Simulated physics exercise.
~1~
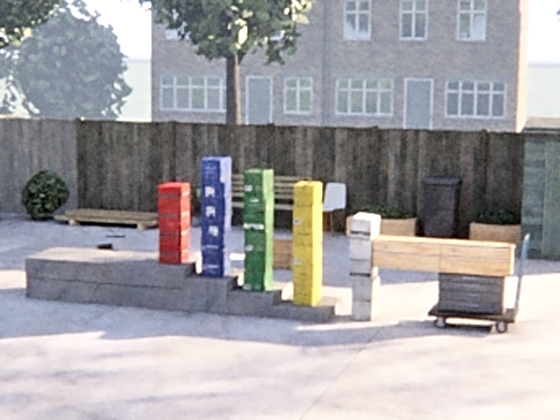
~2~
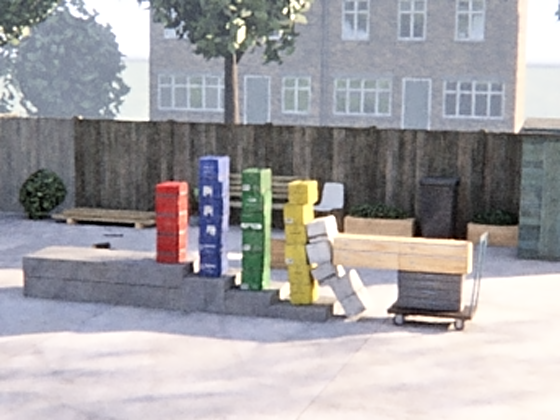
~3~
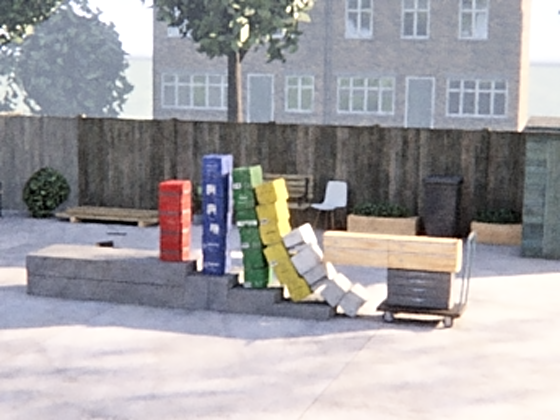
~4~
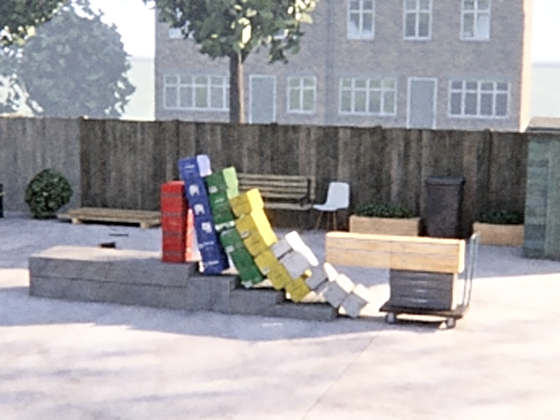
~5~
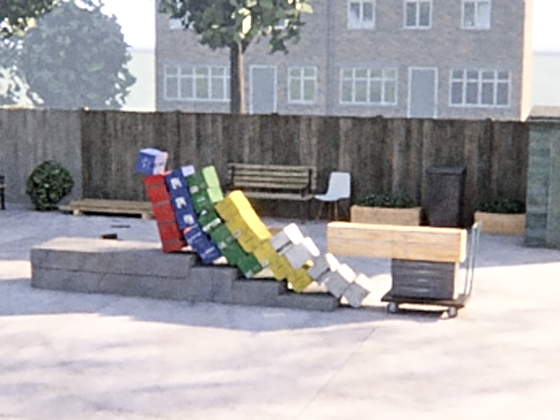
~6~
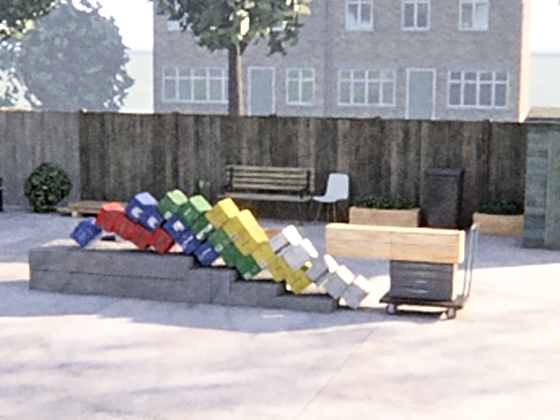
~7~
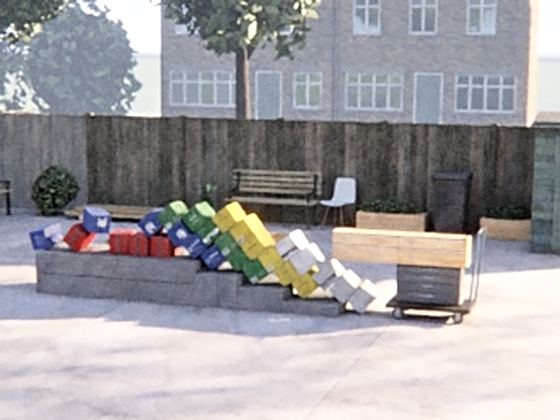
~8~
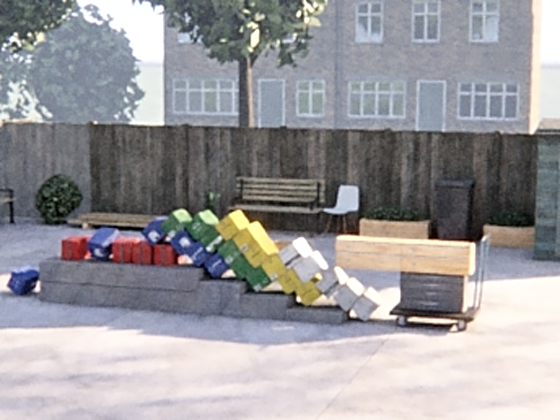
Five stacks of taped cartons, red, blue, green, yellow and white from left to right, stand on grey steps and paving in a sunlit yard before a wooden fence, seen from a slightly swaying camera. From the right, a trolley carrying long timber rolls left and knocks into the white stack, which buckles against the yellow one. The trolley stops as yellow, green and blue lean left in turn. Blue tips over red, and the red stack topples along the top step. One blue carton drops off the left end onto the ground, and the rest lie in a slanting, overlapping row.
